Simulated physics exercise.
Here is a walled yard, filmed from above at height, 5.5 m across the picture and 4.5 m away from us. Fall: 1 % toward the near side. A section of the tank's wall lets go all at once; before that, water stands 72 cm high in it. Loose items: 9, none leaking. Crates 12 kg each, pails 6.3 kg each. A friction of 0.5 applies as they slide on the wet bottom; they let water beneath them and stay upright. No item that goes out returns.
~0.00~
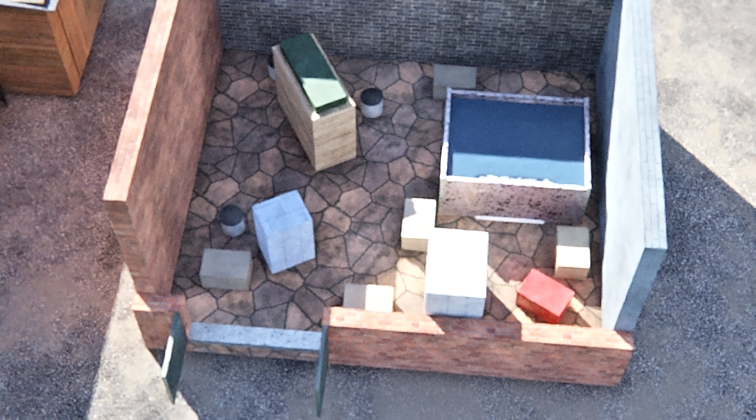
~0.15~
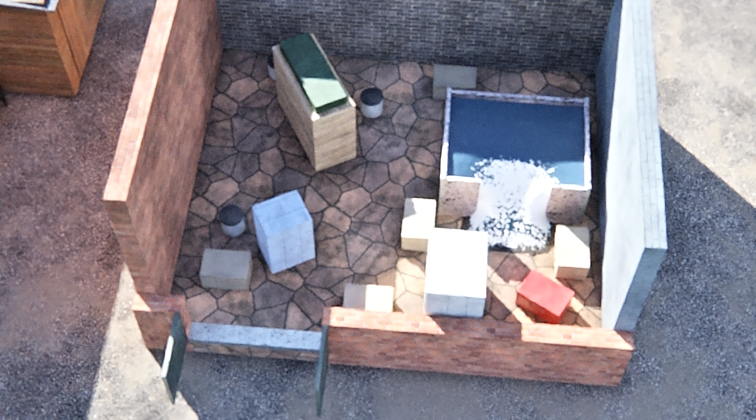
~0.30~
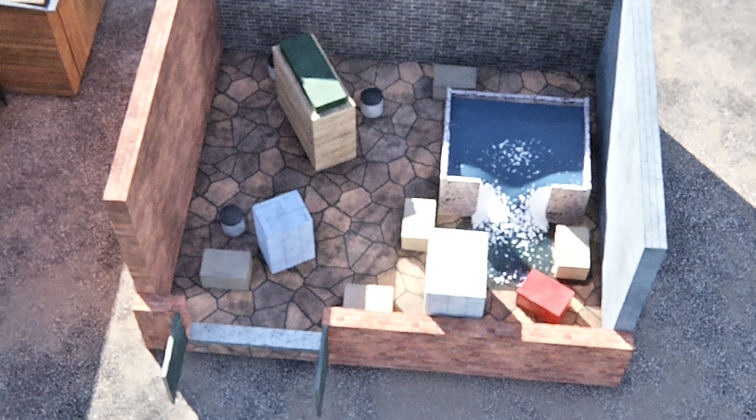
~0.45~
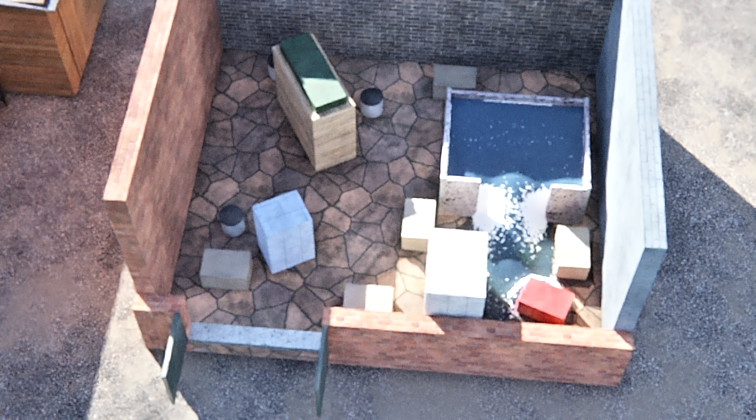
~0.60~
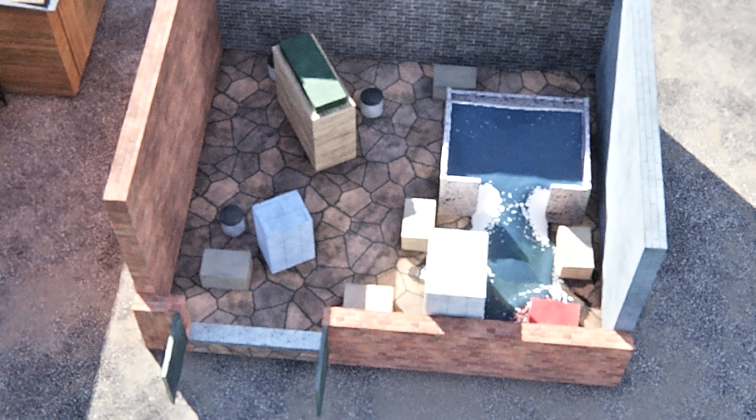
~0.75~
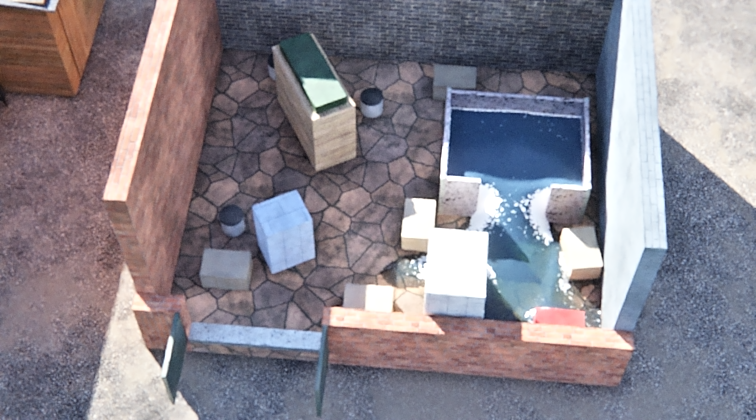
In a walled stone yard, water burst through the front of a tank, poured between pale crates and spread along the near wall, pushing the red crate a short way up against the bricks.
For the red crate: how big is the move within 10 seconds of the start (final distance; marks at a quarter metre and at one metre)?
Its displacement will be large.
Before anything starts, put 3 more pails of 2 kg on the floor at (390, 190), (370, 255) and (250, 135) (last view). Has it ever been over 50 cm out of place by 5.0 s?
Listed order gives within the limit, above the limit, above the limit.
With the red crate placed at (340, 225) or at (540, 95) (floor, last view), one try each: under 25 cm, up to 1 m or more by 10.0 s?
I'd expect that it gets borne away first and is pushed partway second.
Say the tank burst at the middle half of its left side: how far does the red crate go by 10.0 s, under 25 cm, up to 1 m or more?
I'd expect the red crate to have remained in place.
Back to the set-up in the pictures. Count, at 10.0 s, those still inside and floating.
Count: 5.
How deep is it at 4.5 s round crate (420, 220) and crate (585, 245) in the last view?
I'd estimate 4 cm for the first and 16 cm for the second.
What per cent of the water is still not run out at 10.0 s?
Remaining: Approx. 82 per cent.
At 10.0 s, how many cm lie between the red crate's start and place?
Distance: Near 350 cm.
After 2.0 s the red crate is near (580, 267), 0.5 m from its start, afloat; 0 of 9 are out; 1 afloat.
After 4.5 s the red crate is near (553, 218), 1.0 m from its start, afloat; 0 of 9 are out; 2 afloat.
After 7.0 s the red crate is near (355, 234), 2.5 m from its start, aground; 1 of 9 are out; 3 afloat.
After 10.0 s the red crate is near (298, 190), 3.5 m from its start, afloat; 1 of 9 are out; 5 afloat.
